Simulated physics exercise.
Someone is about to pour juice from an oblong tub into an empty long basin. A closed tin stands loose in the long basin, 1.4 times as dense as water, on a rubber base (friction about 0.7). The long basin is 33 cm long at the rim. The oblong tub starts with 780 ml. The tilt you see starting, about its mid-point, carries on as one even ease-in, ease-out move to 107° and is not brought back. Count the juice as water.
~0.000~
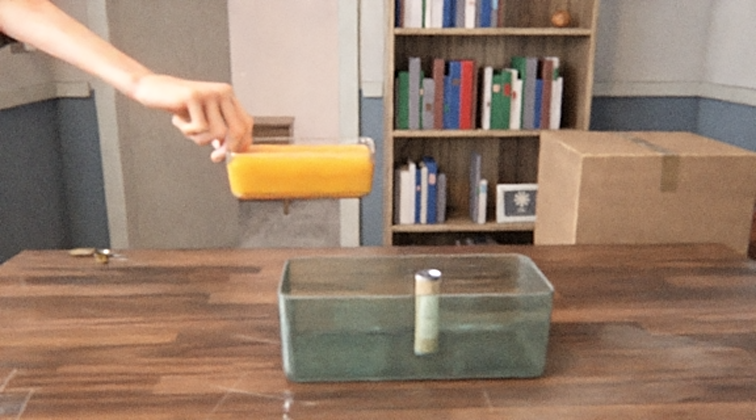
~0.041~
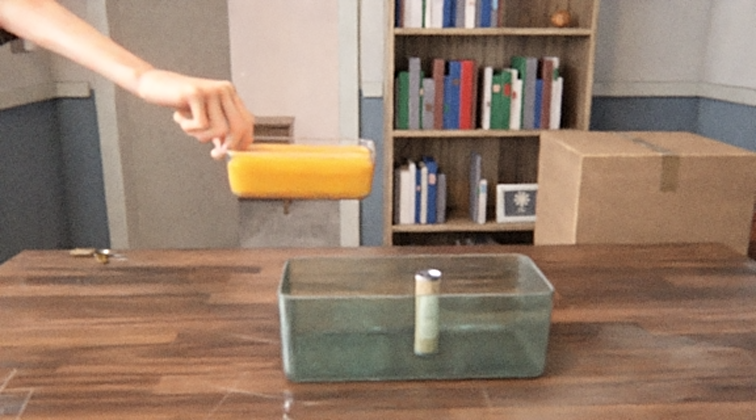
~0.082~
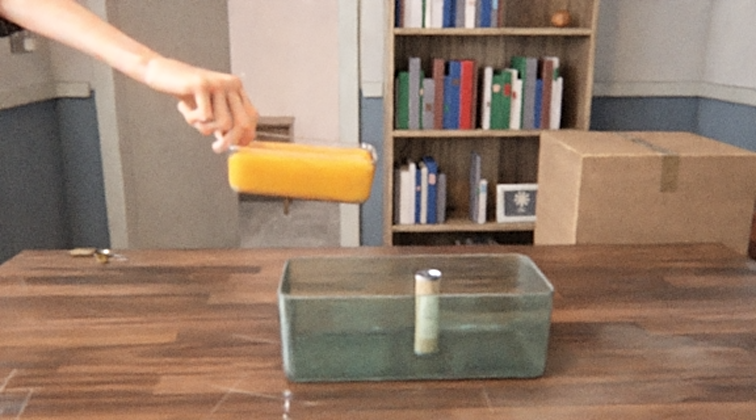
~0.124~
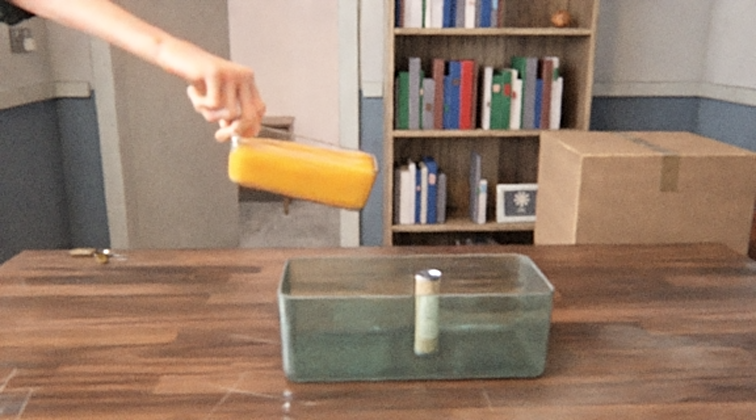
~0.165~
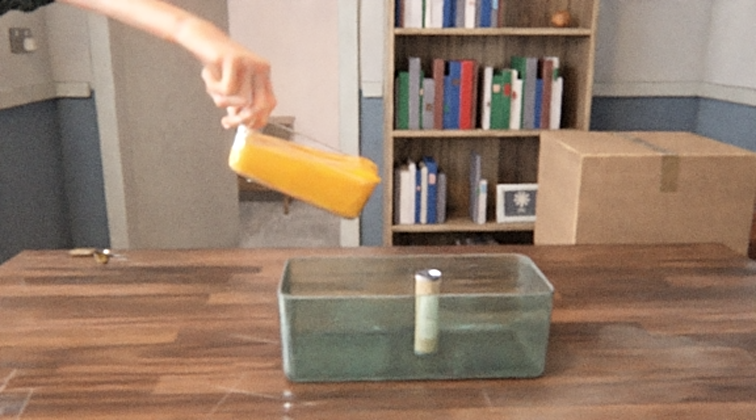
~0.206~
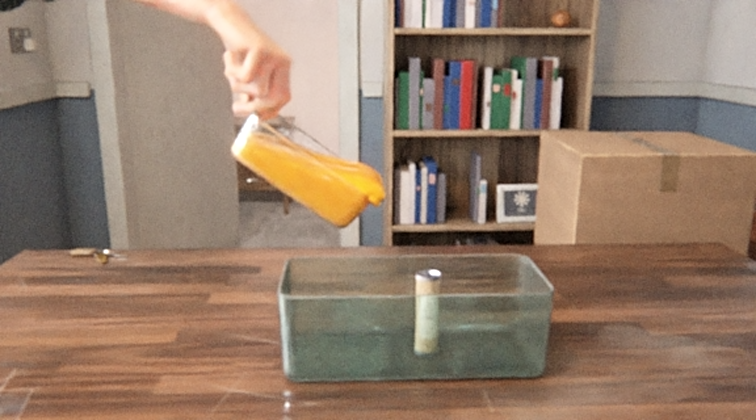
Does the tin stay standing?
It falls.
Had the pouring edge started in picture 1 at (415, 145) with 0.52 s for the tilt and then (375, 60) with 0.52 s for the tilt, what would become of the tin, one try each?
First it keeps standing; then it remains upright.
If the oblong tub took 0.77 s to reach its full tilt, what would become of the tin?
The tin stays up.
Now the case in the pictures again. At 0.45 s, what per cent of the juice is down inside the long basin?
Near 64 in a hundred.
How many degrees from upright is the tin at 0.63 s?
It is at some 15°.
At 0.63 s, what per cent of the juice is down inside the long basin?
About 82 per cent.
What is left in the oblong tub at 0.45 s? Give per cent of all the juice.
Some 7 per cent.
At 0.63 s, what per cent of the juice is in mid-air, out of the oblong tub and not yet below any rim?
Some 10 per cent.
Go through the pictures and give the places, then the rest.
In the first picture, it leans 0°; its right rim is at (373, 147); the juice meets the walls at (236, 153) and (371, 152); the long basin's rim runs from (283, 277) to (540, 274); the tin's top is at (428, 278).
In the second picture, it leans 2°; its right rim is at (374, 149); the juice meets the walls at (236, 152) and (371, 154).
In the third picture, it leans 6°; its right rim is at (375, 155); the juice meets the walls at (238, 148) and (372, 156).
In the fourth picture, it leans 14°; its right rim is at (376, 165); the juice meets the walls at (240, 145) and (374, 161).
In the fifth picture, it leans 24°; its right rim is at (375, 177); the juice meets the walls at (241, 141) and (363, 165); 3 per cent is over the edge.
In the sixth picture, it leans 36°; its right rim is at (371, 191); the juice meets the walls at (241, 137) and (347, 167); 10 per cent is over the edge.
By 0.45 s the tilt is 102° and 7 per cent is still to pour; the tin stands where it began.
By 0.63 s the tilt is 107° and 1 per cent is still to pour; the tin leans 15°.
By 0.82 s the tilt is 107° and 0 per cent is still to pour; the tin leans 28°.
By 1.02 s the tilt is 107° and 0 per cent is still to pour; the tin lies on its side.
At rest the tin lies on its side.
